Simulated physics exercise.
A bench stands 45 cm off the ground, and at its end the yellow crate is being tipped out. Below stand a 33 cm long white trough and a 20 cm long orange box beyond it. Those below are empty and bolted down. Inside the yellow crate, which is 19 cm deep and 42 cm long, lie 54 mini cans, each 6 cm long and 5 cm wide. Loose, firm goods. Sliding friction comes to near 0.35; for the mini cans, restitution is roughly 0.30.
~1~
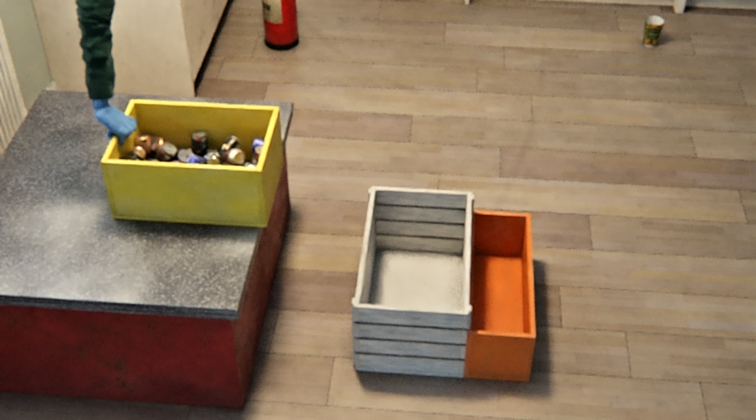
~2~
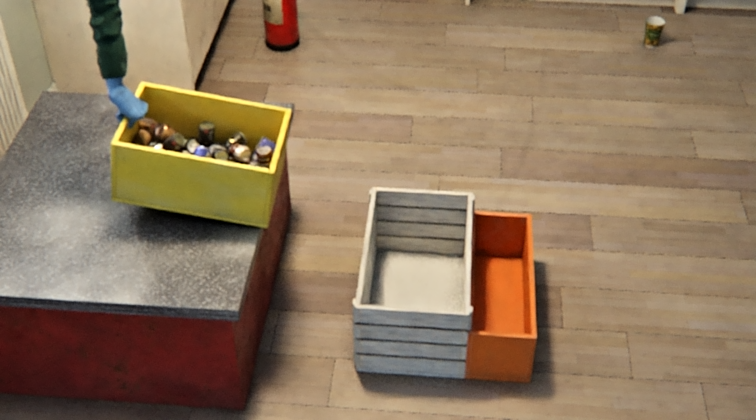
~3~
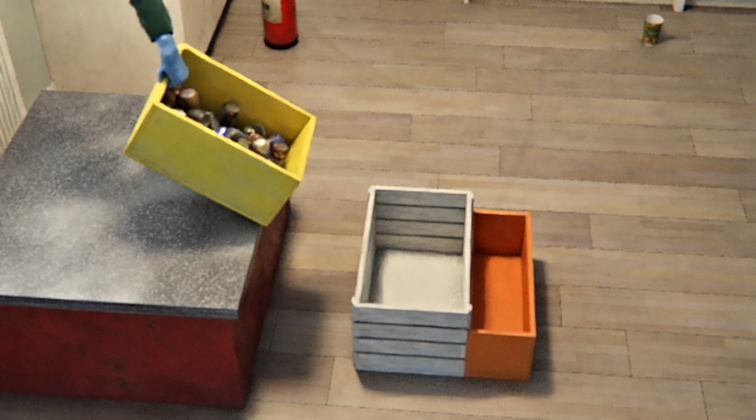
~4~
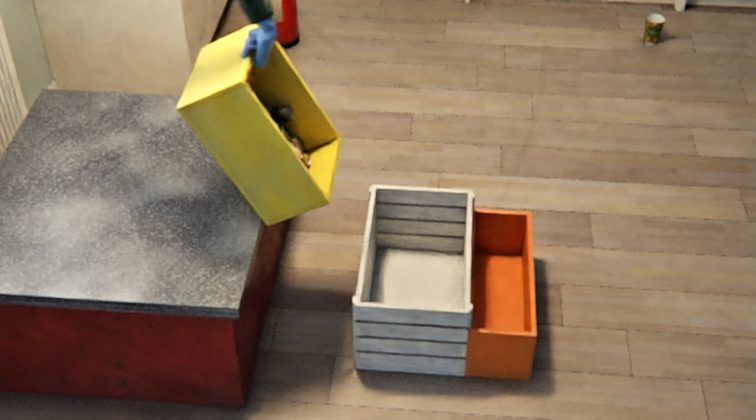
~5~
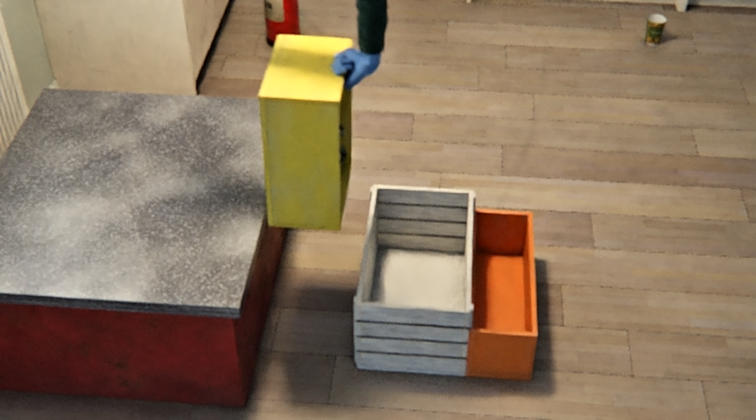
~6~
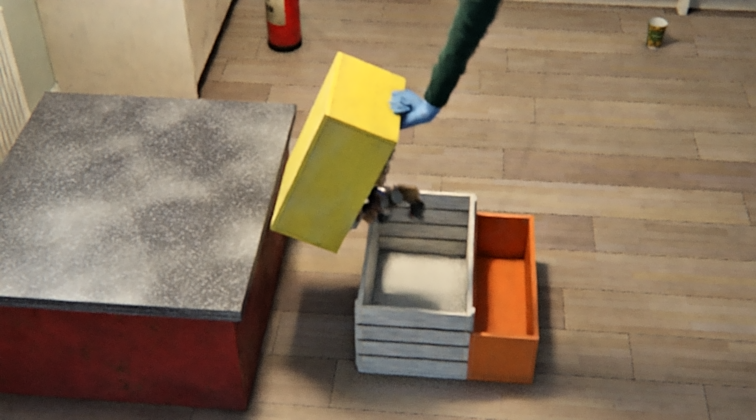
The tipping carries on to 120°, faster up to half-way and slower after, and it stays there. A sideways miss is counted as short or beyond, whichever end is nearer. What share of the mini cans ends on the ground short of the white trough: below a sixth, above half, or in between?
Ending on the ground short of the white trough: Fewer than one in six of them.
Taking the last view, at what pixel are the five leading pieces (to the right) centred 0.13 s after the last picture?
About (451, 277).
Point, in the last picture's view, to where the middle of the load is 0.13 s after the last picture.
Estimated middle - around (373, 209).
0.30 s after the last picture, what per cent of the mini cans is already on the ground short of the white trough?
0 % by then.
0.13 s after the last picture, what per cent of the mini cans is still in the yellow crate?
About 40 percent.
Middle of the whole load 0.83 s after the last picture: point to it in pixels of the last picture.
The middle lies near (422, 303).
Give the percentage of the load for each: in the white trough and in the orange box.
Approx. 95 % / 0 %.
Then, 0.13 s after the last picture, tilt 120°; 22 still in the yellow crate, 15 in the white trough and 17 in the air.
Then, 0.30 s after the last picture, tilt 120°; 7 still in the yellow crate, 36 in the white trough and 11 in the air.
Then, 0.53 s after the last picture, tilt 120°; 48 in the white trough, 1 on the ground short of the white trough and 5 in the air.
Outcome (0.83 s after the last picture), 50 in the white trough and 4 on the ground short of the white trough. Asked share, 4 of 54, 7 per cent.
